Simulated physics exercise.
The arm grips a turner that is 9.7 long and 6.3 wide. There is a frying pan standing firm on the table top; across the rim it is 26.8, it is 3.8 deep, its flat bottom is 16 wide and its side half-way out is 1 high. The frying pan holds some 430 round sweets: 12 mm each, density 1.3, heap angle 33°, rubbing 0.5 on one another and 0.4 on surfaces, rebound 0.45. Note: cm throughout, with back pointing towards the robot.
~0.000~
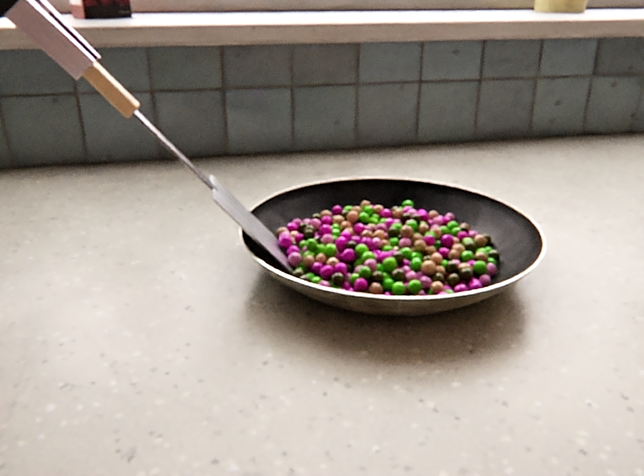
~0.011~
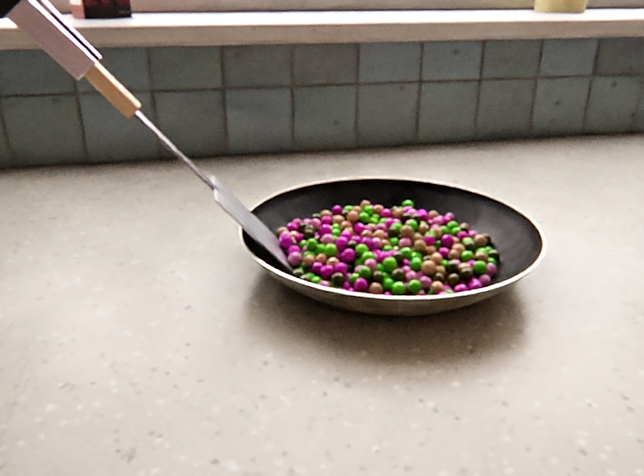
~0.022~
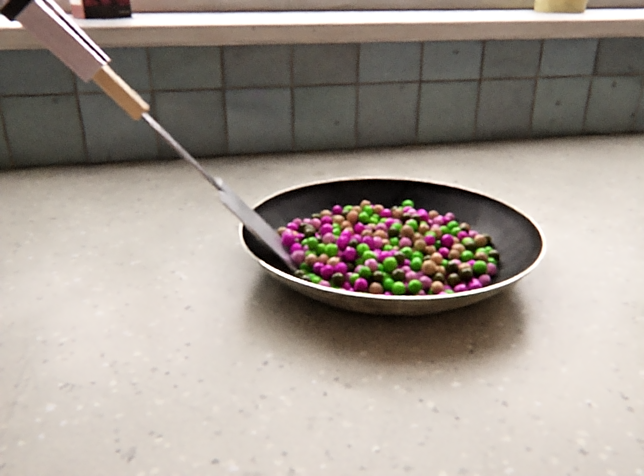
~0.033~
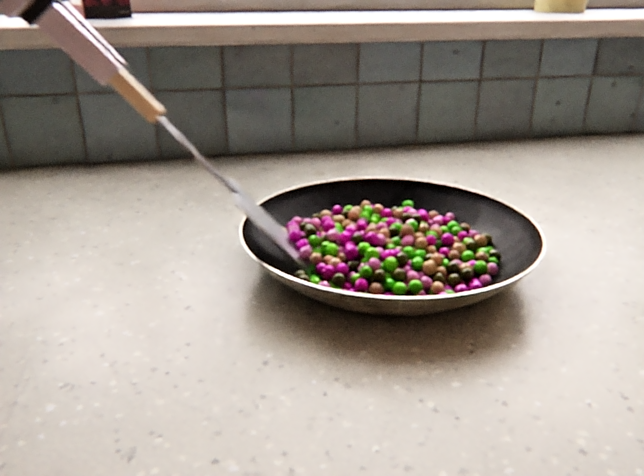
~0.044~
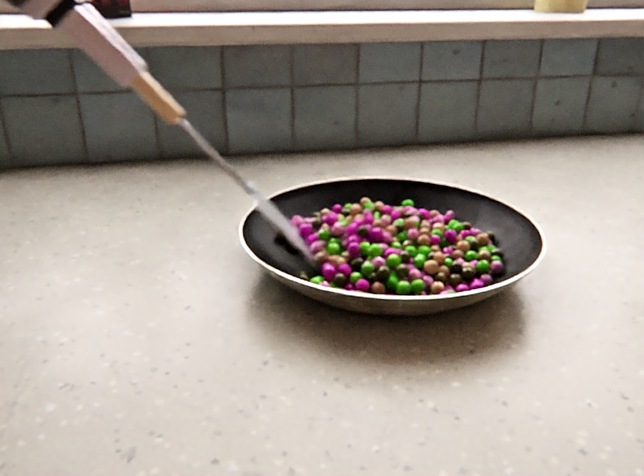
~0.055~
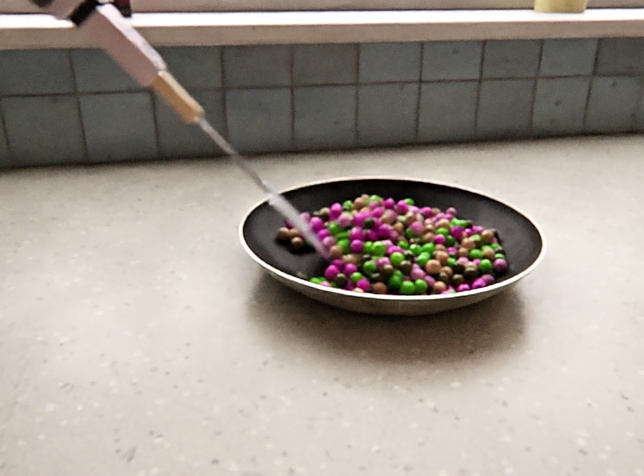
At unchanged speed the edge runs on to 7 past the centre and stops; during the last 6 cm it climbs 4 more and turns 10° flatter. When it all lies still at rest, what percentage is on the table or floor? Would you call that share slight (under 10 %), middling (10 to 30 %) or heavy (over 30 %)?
It is middling.
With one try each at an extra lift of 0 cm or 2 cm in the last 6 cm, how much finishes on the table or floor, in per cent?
Try one gives about 10 in a hundred, try two about 15 in a hundred.
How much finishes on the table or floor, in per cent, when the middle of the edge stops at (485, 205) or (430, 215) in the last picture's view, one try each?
First try roughly 20 percent, second roughly 10 percent.
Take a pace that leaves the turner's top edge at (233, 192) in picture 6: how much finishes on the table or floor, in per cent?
Near 0 in a hundred.
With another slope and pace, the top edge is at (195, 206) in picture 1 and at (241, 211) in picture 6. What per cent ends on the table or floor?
15 per cent.
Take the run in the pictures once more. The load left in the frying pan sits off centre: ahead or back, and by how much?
The kept load is shifted forward by about 3.5 cm.
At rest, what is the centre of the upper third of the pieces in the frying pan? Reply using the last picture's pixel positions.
Pixel estimate: About (469, 230).
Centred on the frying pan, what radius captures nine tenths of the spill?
Some 85 cm.
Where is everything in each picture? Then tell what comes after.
The first picture shows the turner top edge at (212, 187), sloping 50°; upper third of the load around (385, 240), from x 285 to 495, top at y 205; 426 in the frying pan.
The second picture shows the turner top edge at (213, 187), sloping 50°; upper third of the load around (385, 240), from x 285 to 495, top at y 205.
The third picture shows the turner top edge at (220, 189), sloping 50°; upper third of the load around (383, 240), from x 285 to 495, top at y 205.
The fourth picture shows the turner top edge at (234, 191), sloping 50°; upper third of the load around (377, 240), from x 285 to 495, top at y 205.
The fifth picture shows the turner top edge at (251, 192), sloping 50°; upper third of the load around (380, 236), from x 285 to 495, top at y 205.
The sixth picture shows the turner top edge at (268, 191), sloping 50°; upper third of the load around (387, 233), from x 285 to 500, top at y 200; 426 in the frying pan.
After 0.08 s, sloping 50°, highest piece 6 above the table; 426 in the frying pan.
After 0.11 s, sloping 47°, highest piece 7 above the table; 426 in the frying pan.
After 0.32 s, sloping 40°, highest piece 8 above the table; 364 in the frying pan, 55 on the table or floor, 7 on the blade or in flight.
After 1.37 s, sloping 40°, highest piece 5 above the table; 364 in the frying pan, 62 on the table or floor.
In the end, 364 in the frying pan, 62 on the table or floor. That is 15 % on the table or floor.
